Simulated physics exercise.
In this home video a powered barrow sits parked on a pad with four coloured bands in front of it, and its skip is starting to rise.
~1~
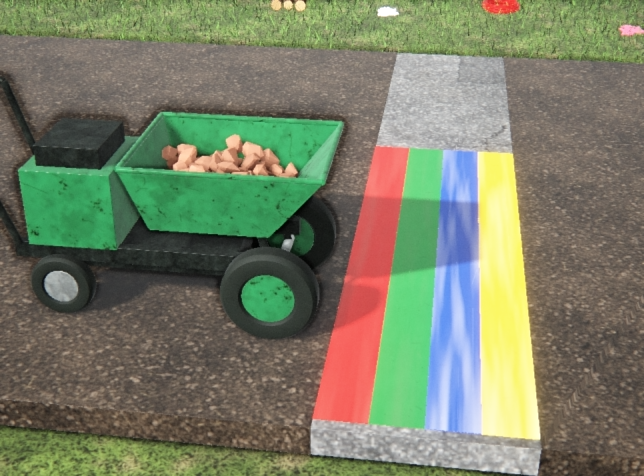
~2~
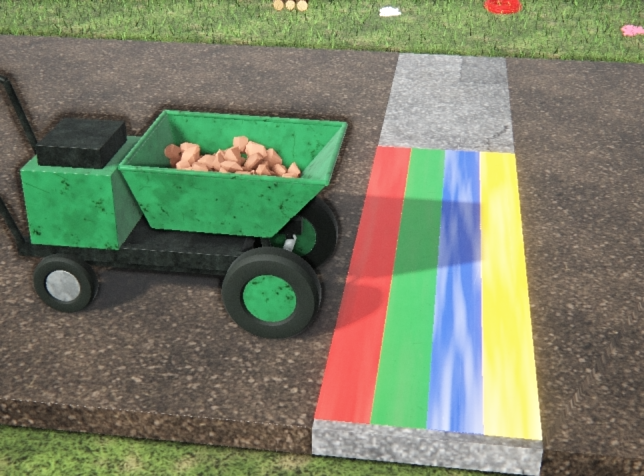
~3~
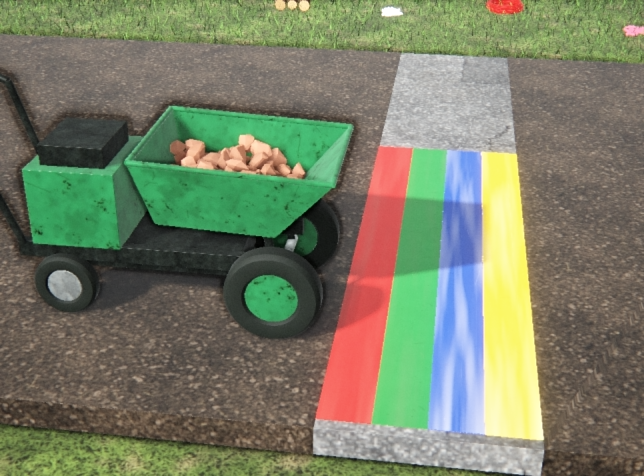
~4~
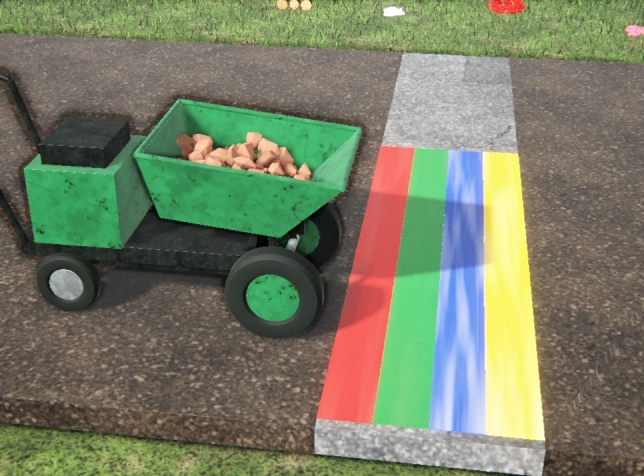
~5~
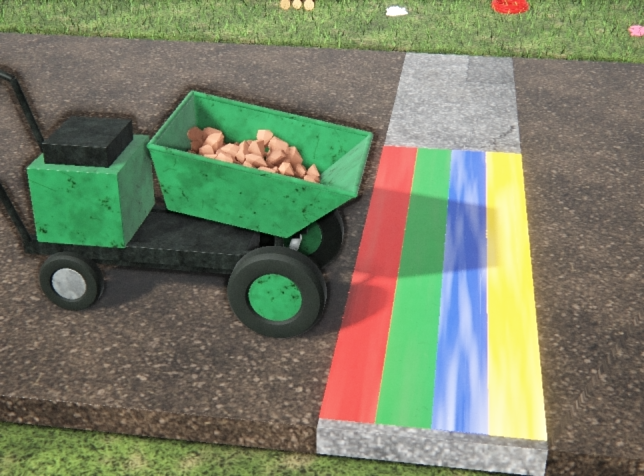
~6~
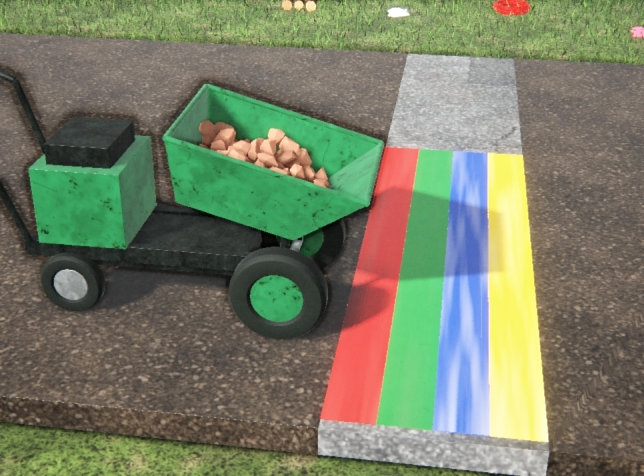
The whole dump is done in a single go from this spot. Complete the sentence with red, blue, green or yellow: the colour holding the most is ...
The colour holding the most is blue.
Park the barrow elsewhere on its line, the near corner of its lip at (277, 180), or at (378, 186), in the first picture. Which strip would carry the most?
Green the first time, the yellow one the second time.
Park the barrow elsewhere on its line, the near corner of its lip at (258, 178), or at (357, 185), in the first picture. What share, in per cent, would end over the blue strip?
Well, you'd get roughly 20 per cent from the first place and roughly 30 per cent from the second.
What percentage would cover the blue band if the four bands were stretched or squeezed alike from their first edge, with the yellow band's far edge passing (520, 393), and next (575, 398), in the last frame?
I'd say about 30 % for the first and about 30 % for the second.
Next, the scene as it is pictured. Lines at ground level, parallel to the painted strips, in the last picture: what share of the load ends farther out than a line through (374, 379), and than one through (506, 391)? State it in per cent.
Close to 70 % and 20 %, in that order.
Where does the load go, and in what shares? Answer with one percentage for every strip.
Red strip 0 %, green strip 10 %, blue strip 40 %, yellow strip 20 %.
Shortly afterwards, skip tipped steeply; the whole lot in the skip.
Next, skip tipped right over; the bulk in the skip; a little over the green strip; near a quarter over the blue strip.
Some moments later, skip tipped right over; near a quarter in the skip; a little over the green strip; near half over the blue strip; near a quarter over the yellow strip; only a few off the paint.
In the end, skip tipped right over; near a quarter in the skip; none at all over the red strip; a little over the green strip; near a third over the blue strip; near a quarter over the yellow strip; only a few off the paint.
